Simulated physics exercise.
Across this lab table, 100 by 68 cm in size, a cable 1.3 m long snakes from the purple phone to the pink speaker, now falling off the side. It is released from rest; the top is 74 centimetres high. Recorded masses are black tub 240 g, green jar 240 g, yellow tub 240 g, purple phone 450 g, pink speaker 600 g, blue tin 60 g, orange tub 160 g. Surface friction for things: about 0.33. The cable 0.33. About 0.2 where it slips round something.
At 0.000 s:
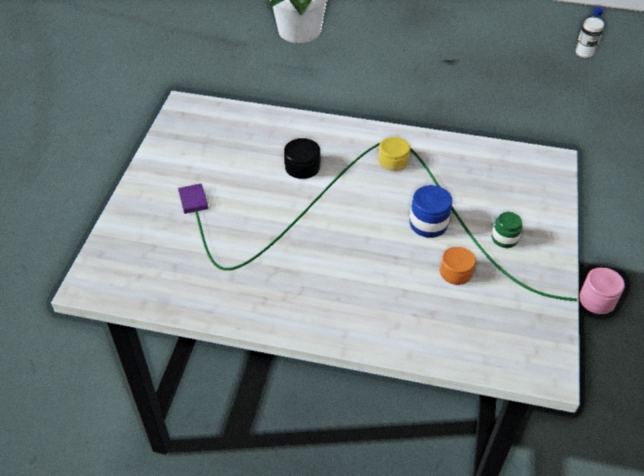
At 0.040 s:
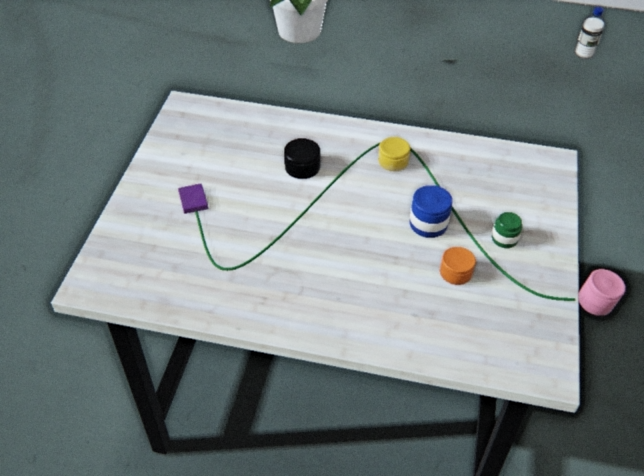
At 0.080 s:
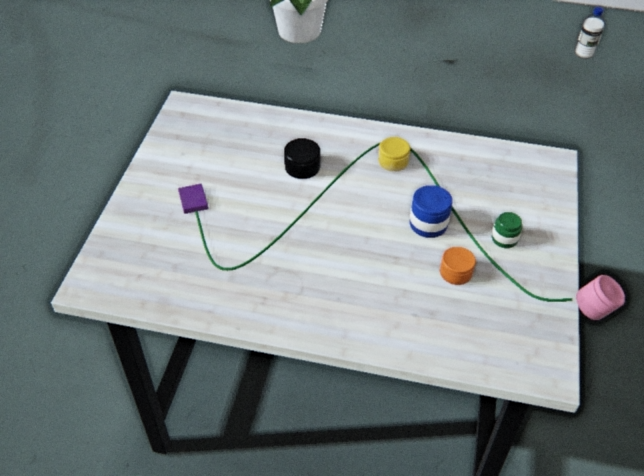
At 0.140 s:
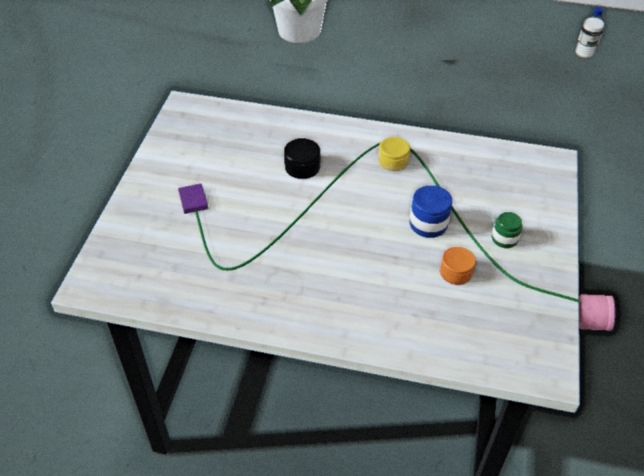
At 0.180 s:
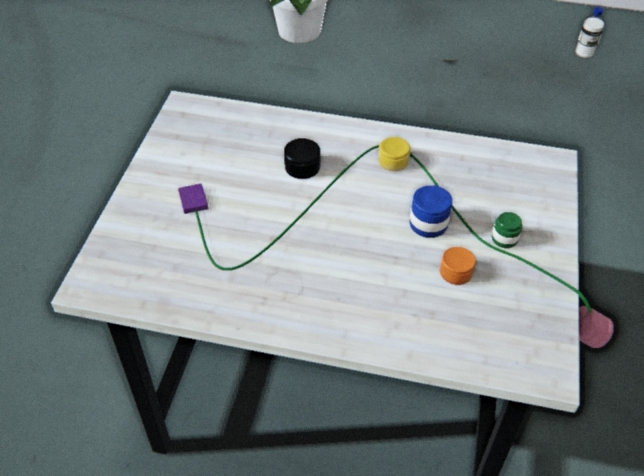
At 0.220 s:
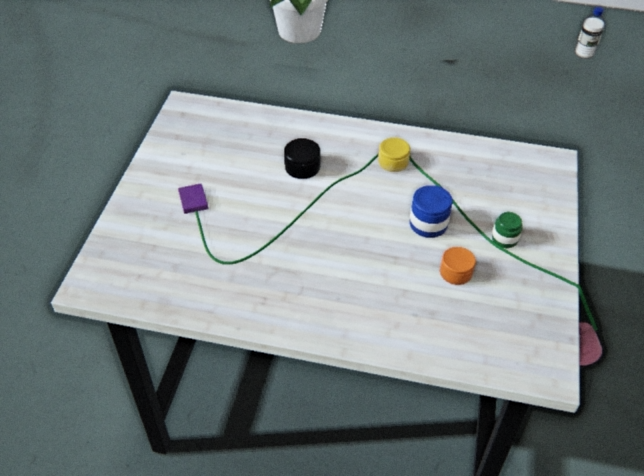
In this clip, a green cable winds among colourful containers on a pale table, from a purple block to a pink cylinder that tips and drops beside the right edge, drawing the cable straighter while the containers stay still.
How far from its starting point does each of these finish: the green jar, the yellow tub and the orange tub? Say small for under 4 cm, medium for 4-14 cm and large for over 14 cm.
In order: The green jar is medium, the yellow tub is large, the orange tub is small.
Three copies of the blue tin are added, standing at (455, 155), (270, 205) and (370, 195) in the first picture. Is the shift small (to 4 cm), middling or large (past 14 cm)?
In that order we get a slight shift, a big shift and a big shift.
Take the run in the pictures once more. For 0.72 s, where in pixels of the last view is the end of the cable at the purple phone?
(299, 198) or thereabouts.
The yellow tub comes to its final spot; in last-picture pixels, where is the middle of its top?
The top ends up close to (379, 318) in the last picture.
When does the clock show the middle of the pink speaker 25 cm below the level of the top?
Roughly 0.28 s.
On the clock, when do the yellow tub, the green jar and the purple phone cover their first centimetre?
Clock readings - yellow tub 0.28 s, green jar 0.38 s, purple phone 0.38 s.
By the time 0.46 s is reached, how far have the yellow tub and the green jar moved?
Yellow tub roughly 15 cm, green jar roughly 6 cm.
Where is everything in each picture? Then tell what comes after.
In the first frame, shows, green jar (510, 220); yellow tub (395, 146); orange tub (459, 259); cable runs through (514, 280) (374, 147) (302, 215) (213, 261).
In the second frame, shows, pink speaker (606, 283); cable runs through (513, 280) (374, 147) (212, 261).
In the third frame, shows, pink speaker (600, 298); cable runs through (513, 280) (374, 147) (212, 261).
In the fourth frame, shows, pink speaker (596, 313); cable runs through (515, 280) (374, 147) (212, 261).
In the fifth frame, shows, pink speaker (590, 327); cable runs through (544, 271) (374, 148) (212, 261).
In the sixth frame, shows, green jar (510, 220); yellow tub (395, 147); orange tub (459, 259); cable runs through (571, 283) (467, 218) (308, 208) (216, 260).
At 0.5 s, the cable's tail end at (232, 187); yellow tub 15 cm off its start, green jar 6 cm off its start, pink speaker over the edge.
At 0.7 s, the cable's tail end at (299, 198); yellow tub 42 cm off its start, green jar 9 cm off its start, purple phone 21 cm off its start.
At 1.0 s, the cable's tail end at (304, 197); yellow tub 47 cm off its start at (379, 318), green jar 9 cm off its start at (539, 201), purple phone 22 cm off its start at (293, 184).
At 1.2 s, the cable's tail end at (304, 197); yellow tub 47 cm off its start, green jar 9 cm off its start, purple phone 22 cm off its start.
At 2.4 s, the cable's tail end at (304, 197); yellow tub 48 cm off its start at (379, 318), green jar 9 cm off its start at (539, 201), orange tub 0 cm off its start at (459, 259), purple phone 22 cm off its start at (293, 184).
